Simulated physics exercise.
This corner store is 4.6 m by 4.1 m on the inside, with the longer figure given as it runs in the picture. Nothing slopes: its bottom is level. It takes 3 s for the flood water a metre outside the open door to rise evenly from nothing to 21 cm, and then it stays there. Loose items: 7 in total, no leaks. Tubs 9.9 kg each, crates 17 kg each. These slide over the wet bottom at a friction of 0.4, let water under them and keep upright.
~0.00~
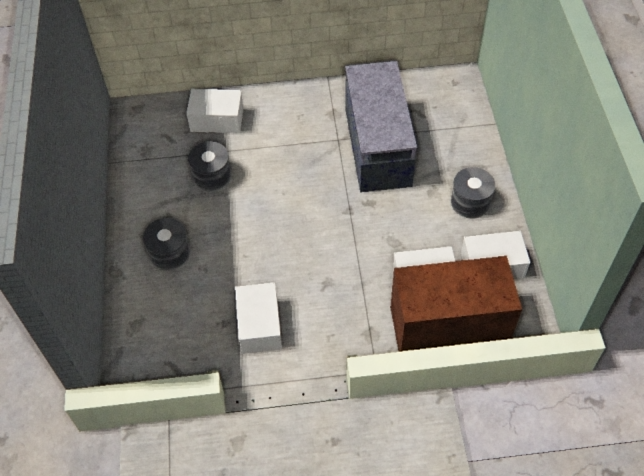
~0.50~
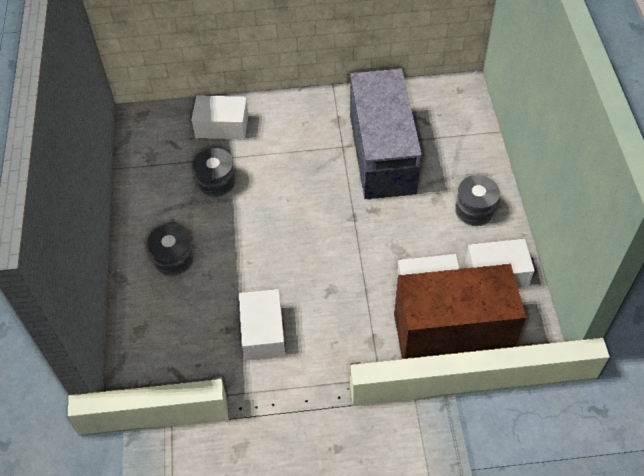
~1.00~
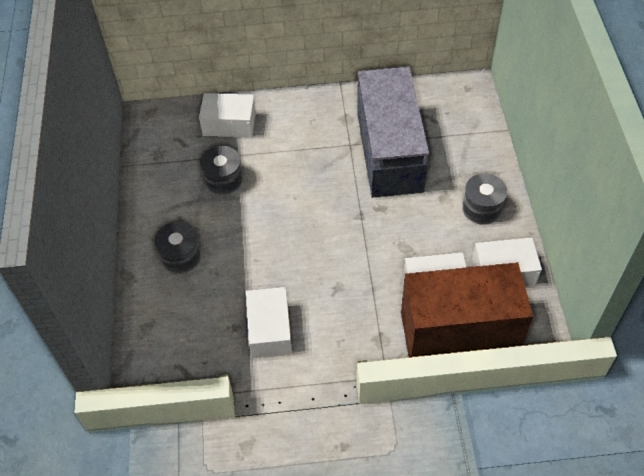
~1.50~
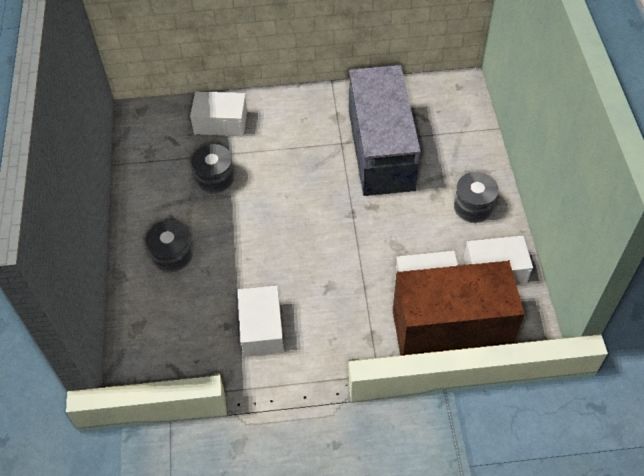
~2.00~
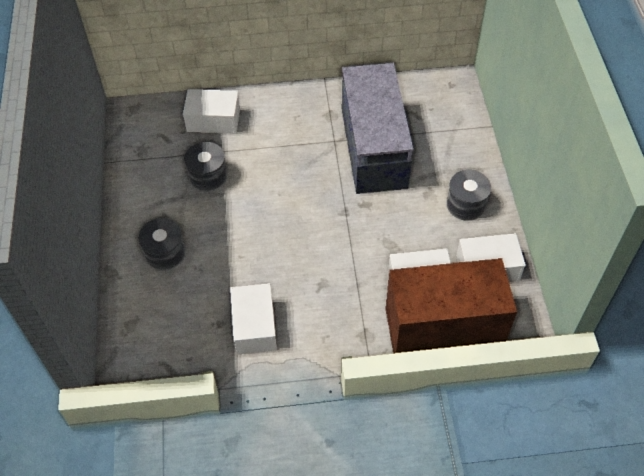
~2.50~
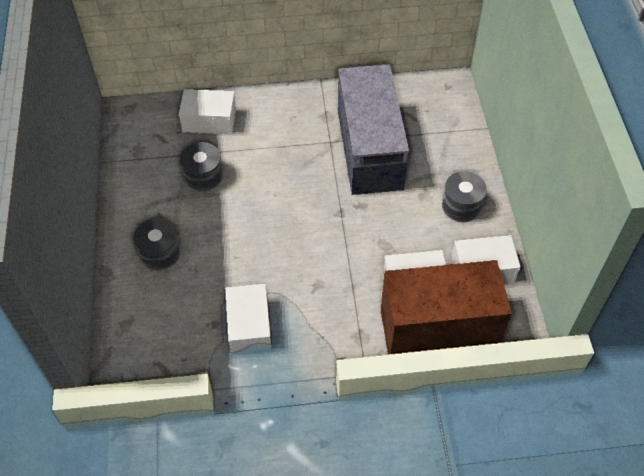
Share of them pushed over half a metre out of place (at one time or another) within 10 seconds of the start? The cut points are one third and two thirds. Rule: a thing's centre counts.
The shifted amount is moderate, between a third and two thirds.
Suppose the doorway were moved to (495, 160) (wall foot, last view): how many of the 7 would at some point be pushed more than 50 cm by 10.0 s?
Result: 3 of them.
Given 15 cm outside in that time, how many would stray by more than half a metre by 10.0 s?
Then it comes to 1.
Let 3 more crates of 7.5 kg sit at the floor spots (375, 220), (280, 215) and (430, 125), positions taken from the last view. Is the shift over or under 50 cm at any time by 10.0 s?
Result, in listed order: Exceeded / exceeded / not exceeded.
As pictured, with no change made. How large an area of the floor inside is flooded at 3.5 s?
I'd estimate close to 4.5 m2.
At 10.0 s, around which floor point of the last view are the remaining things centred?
Somewhere near (326, 204).
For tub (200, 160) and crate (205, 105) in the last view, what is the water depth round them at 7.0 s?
About 2 and 6 cm.
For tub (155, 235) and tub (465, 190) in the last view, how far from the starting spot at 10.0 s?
In turn: 140 cm, 10 cm.
After 3.5 s 0 of 7 are over 50 cm from their spots; 0 afloat.
After 4.5 s 1 of 7 are over 50 cm from their spots; 0 afloat.
After 7.0 s 2 of 7 are over 50 cm from their spots; 0 afloat.
After 10.0 s 3 of 7 are over 50 cm from their spots, and 3 have been at some point; 5 afloat.
